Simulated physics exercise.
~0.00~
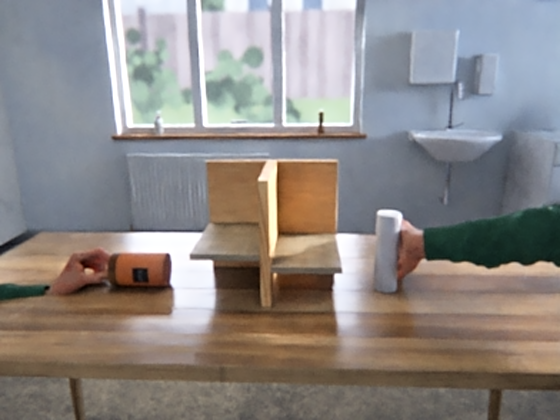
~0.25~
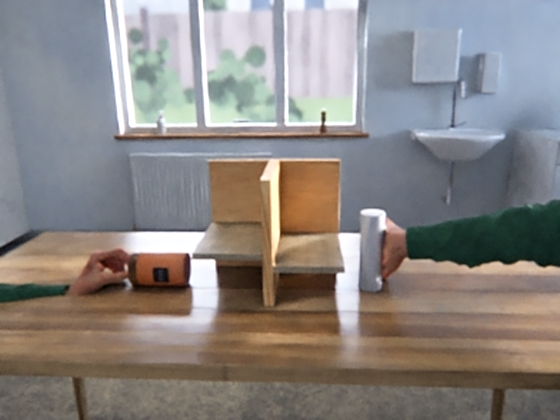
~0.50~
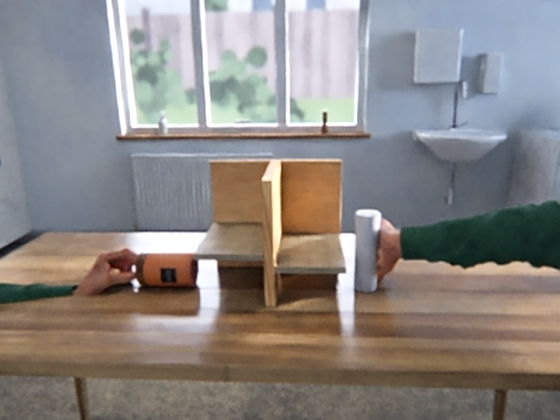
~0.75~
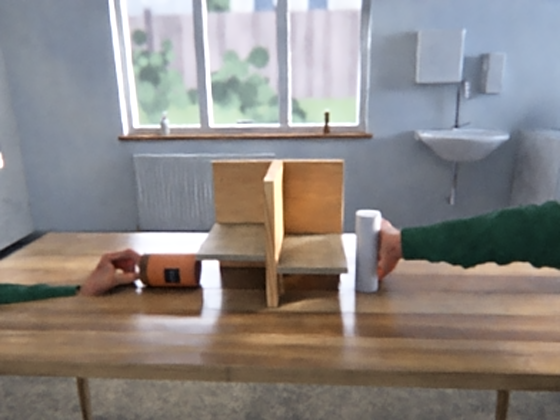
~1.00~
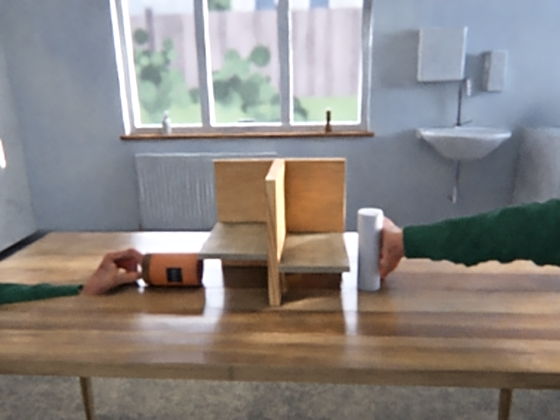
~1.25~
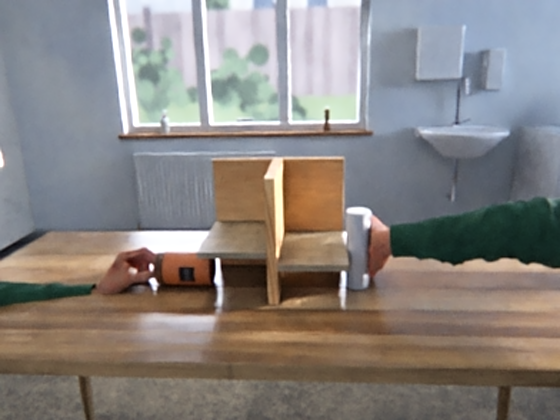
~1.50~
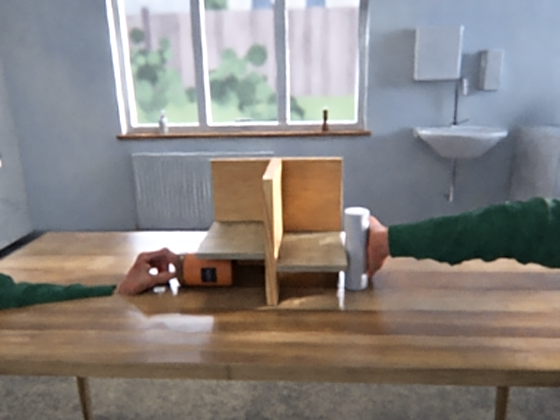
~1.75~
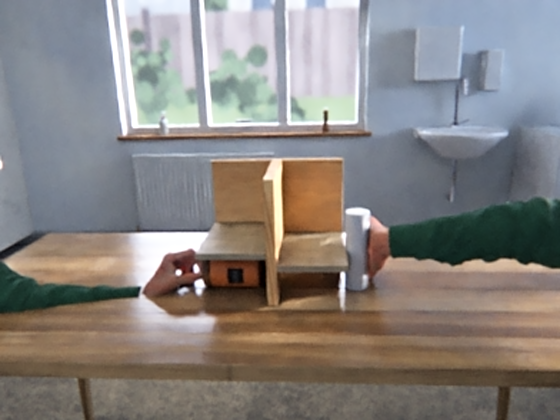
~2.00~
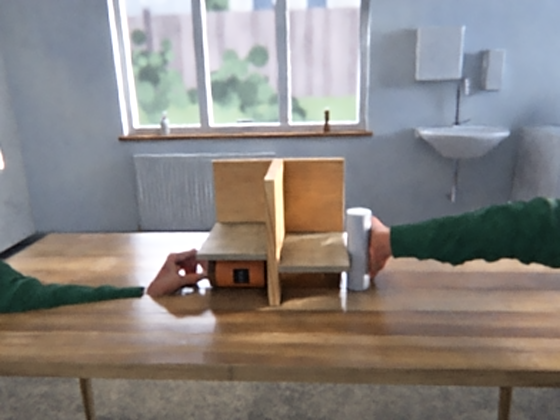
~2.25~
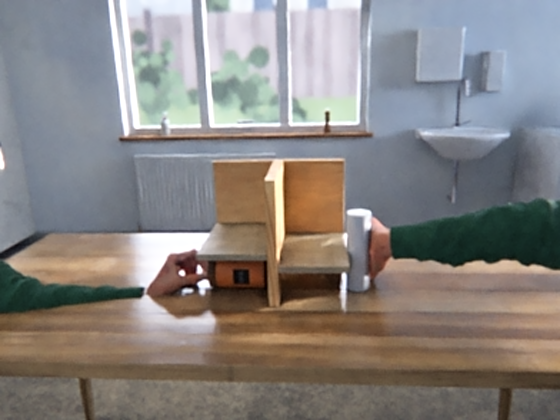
An orange jar on its side and an upright white candle are pushed by hands from left and right toward a low wooden rack on a table; the jar slides under the left shelf, while the candle stops against the right shelf's edge and stays outside.
